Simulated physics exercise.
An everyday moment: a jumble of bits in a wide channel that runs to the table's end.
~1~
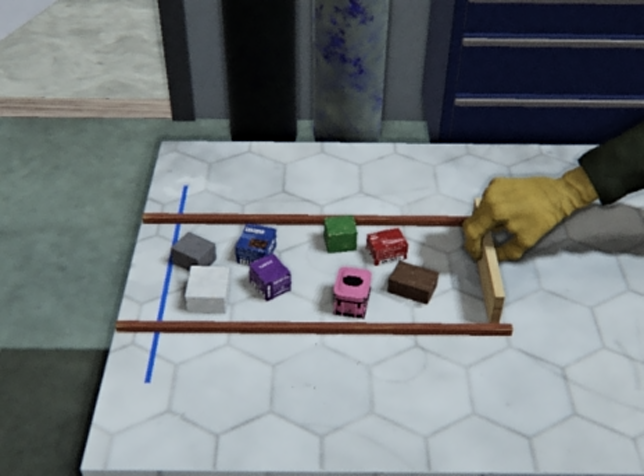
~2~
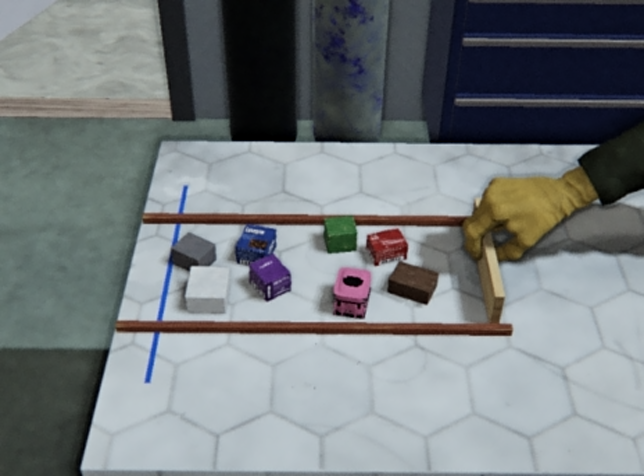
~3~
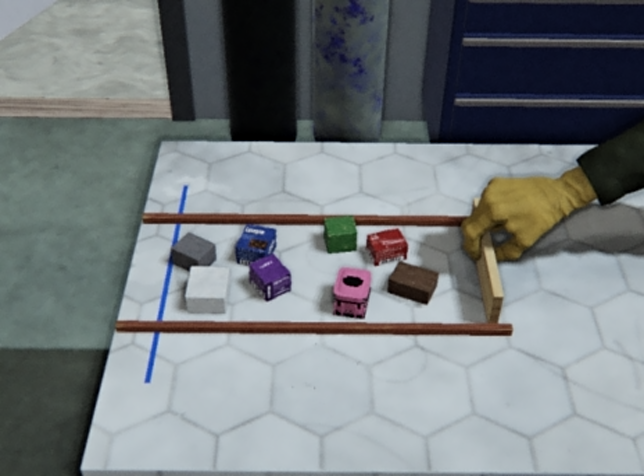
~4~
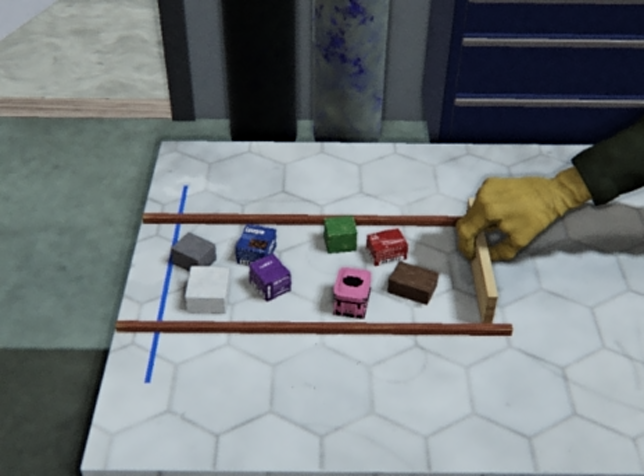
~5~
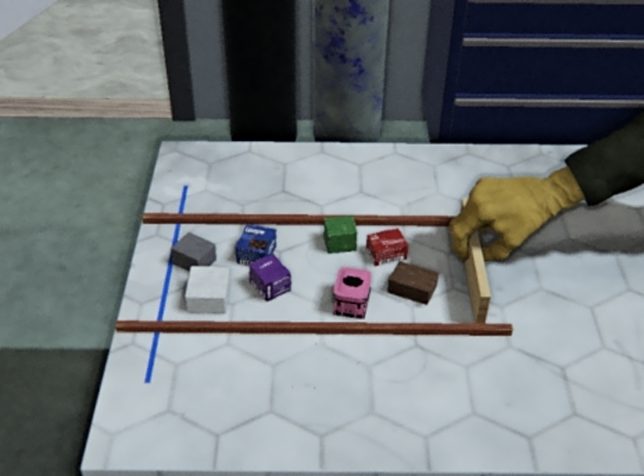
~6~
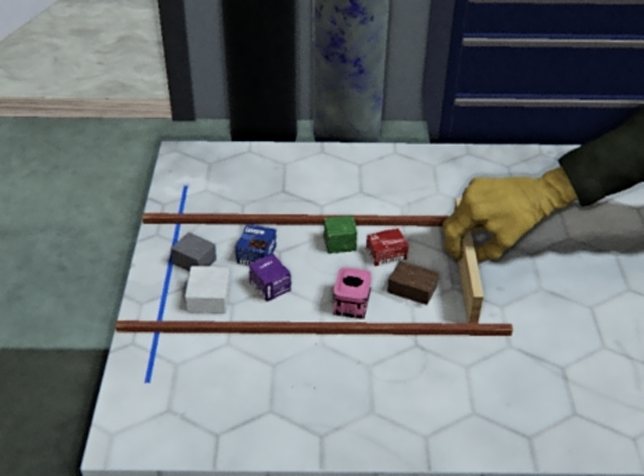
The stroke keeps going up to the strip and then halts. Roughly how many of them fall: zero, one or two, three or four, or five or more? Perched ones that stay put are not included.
Once the push stops, five or more will be gone from the table.
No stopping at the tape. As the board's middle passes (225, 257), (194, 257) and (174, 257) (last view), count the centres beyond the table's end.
The counts: 1, 2 and 5.
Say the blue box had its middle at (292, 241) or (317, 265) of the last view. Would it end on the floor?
Taking the two spots in turn, it gets knocked off and then stays put.
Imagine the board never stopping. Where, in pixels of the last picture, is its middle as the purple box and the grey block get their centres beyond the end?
The middle is at (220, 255) when it's the purple box, and at (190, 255) when it's the grey block.
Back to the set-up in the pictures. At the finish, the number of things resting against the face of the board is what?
Number in contact with it: 3.
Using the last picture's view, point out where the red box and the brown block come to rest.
About (153, 254), and the other about (143, 287).
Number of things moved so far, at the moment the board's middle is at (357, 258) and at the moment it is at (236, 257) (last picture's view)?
5, then 8.
Soon after, none off yet; grey block at rest near (194, 254); white block at rest near (208, 290); blue box at rest near (255, 246).
At rest, the number that fall off is five or more; fallen, pink case, purple box, blue box, white block and grey block.
